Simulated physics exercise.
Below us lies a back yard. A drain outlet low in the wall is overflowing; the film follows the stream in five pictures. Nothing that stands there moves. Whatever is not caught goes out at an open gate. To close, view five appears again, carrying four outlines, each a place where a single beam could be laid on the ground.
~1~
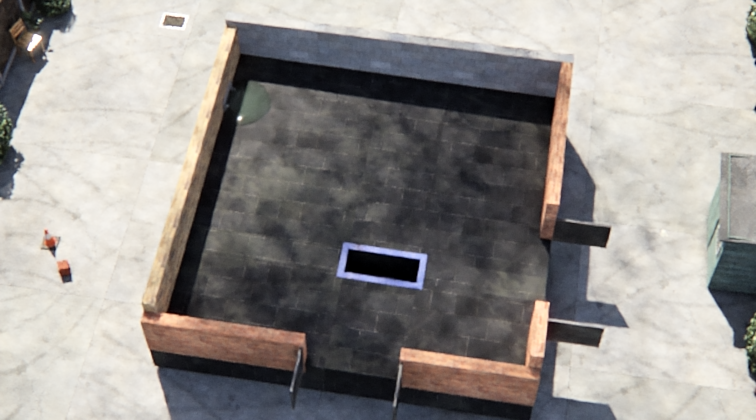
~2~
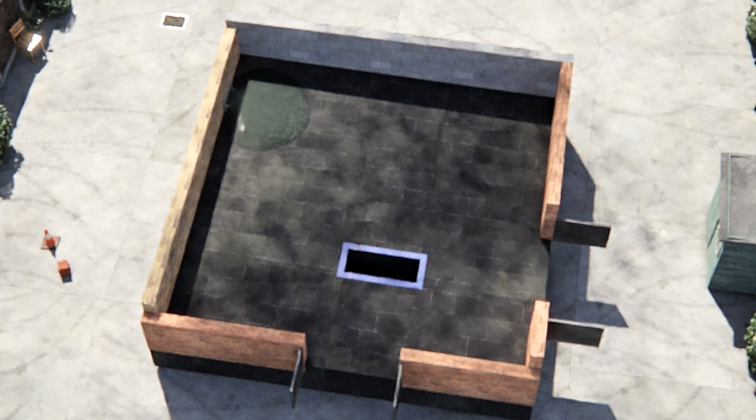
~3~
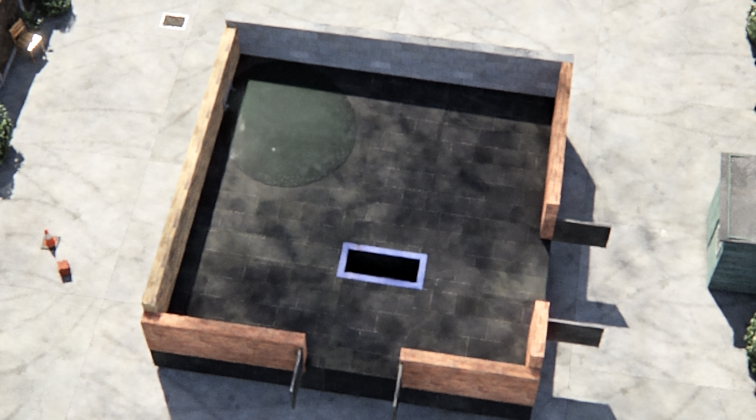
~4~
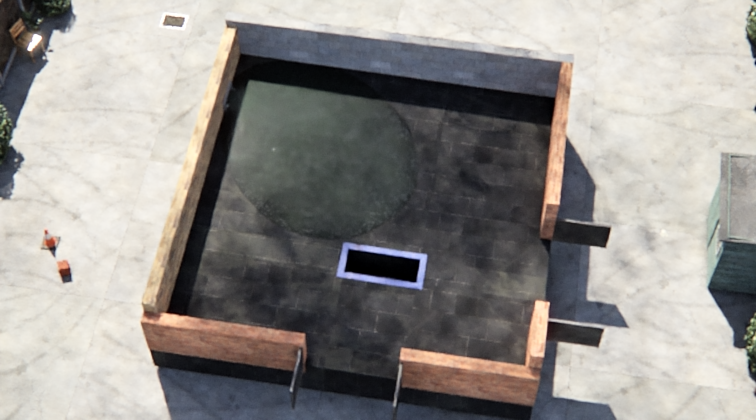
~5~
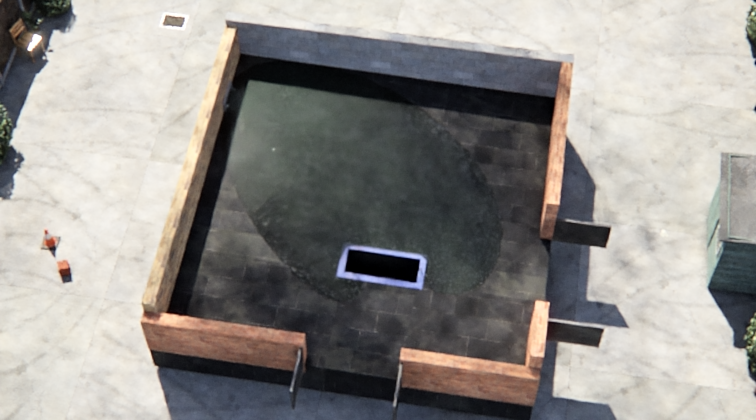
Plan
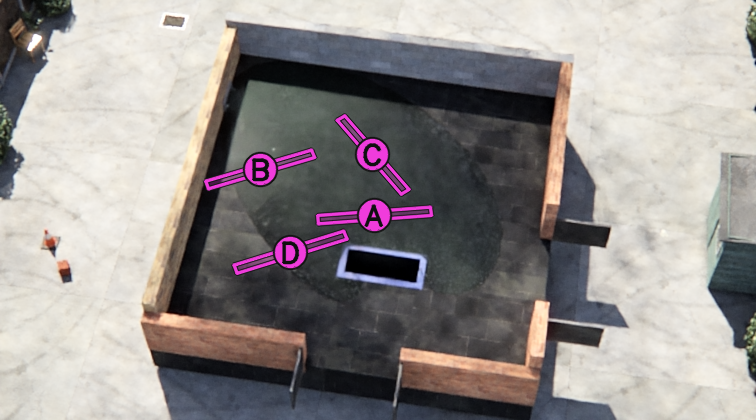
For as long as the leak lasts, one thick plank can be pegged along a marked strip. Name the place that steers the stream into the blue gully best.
C works best here.
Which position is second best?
The answer is D.
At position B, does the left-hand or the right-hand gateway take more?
The right one.
On the marked copy, A from (318, 219) to (430, 211); B from (207, 185) to (313, 153); C from (341, 118) to (405, 191); D from (235, 269) to (345, 235).
With A, about 6 % of the stream goes into the blue gully, about 90 % out by the gates.
With B, about 12 % of the stream goes into the blue gully, about 85 % out by the gates.
With C, about 43 % of the stream goes into the blue gully, about 55 % out by the gates.
With D, about 31 % of the stream goes into the blue gully, about 67 % out by the gates.
